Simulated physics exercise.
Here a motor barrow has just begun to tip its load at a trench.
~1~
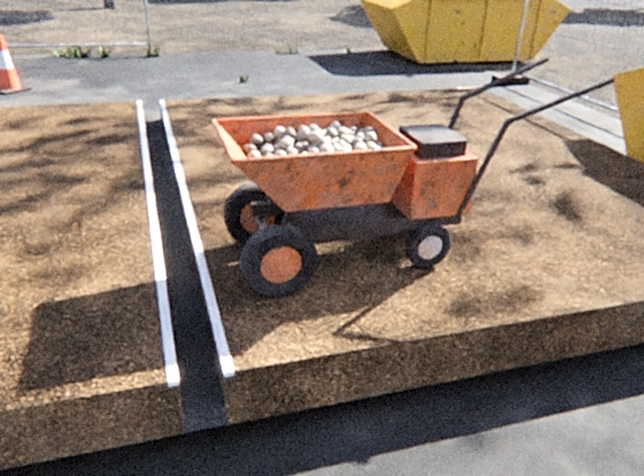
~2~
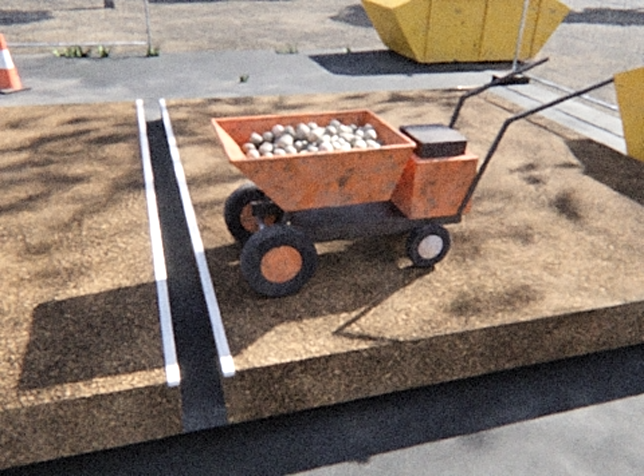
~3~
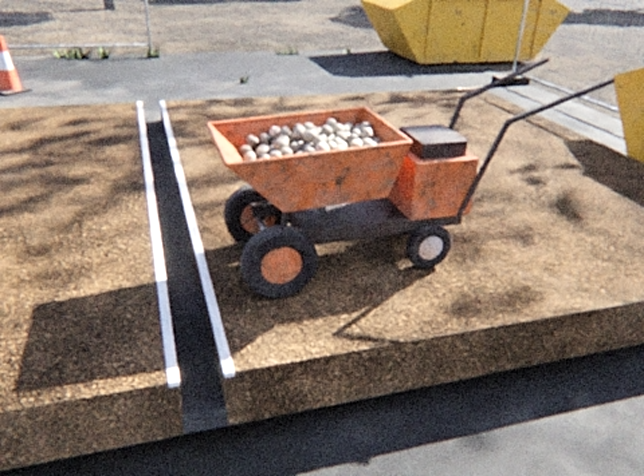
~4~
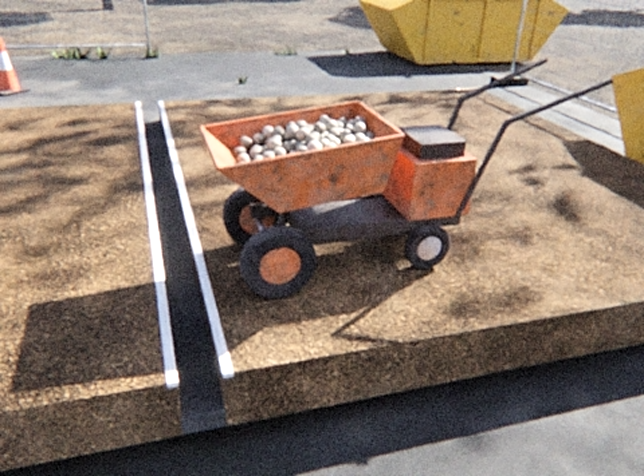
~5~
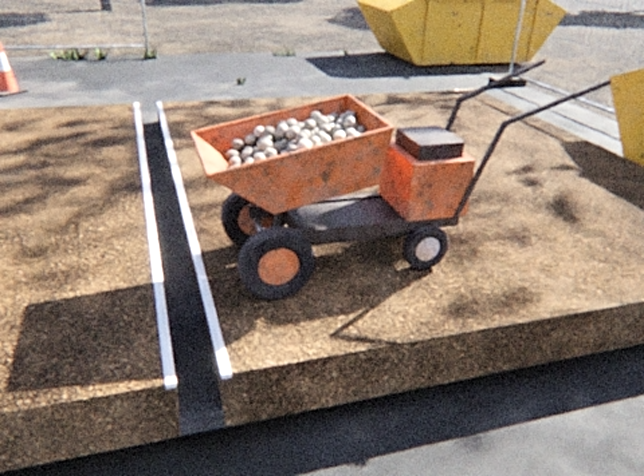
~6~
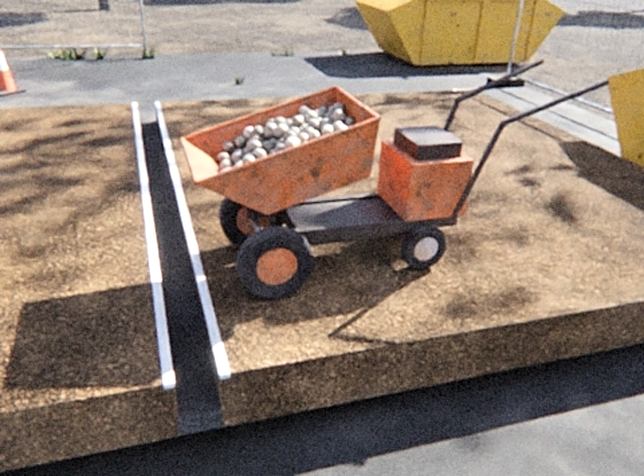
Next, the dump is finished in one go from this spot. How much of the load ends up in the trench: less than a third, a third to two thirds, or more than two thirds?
Less than a third.
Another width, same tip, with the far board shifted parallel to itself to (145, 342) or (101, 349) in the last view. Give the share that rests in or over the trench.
10 % and 80 %, give or take.
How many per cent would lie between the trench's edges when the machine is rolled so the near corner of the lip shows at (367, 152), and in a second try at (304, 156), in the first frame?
Close to 30 in a hundred, and close to 60 in a hundred.
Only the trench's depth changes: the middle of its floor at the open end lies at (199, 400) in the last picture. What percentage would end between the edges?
The share would be roughly 0 per cent.
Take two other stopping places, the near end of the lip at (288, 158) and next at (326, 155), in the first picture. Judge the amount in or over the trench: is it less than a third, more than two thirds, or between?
First spot: Between a third and two thirds; second spot: Between a third and two thirds.
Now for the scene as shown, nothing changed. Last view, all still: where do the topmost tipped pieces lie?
Roughly (124, 262).
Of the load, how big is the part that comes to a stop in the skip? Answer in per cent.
Roughly 25 per cent of the load.
Just after the last frame, skip tipped steeply; every one in the skip.
A moment on, skip tipped right over; roughly two thirds in the skip; roughly a quarter beyond it; just a few falling.
Further on, skip tipped right over; roughly a quarter in the skip; the larger part beyond it.
When it is over, skip tipped right over; roughly a quarter in the skip; not one in or heaped over the trench; the larger part beyond it.
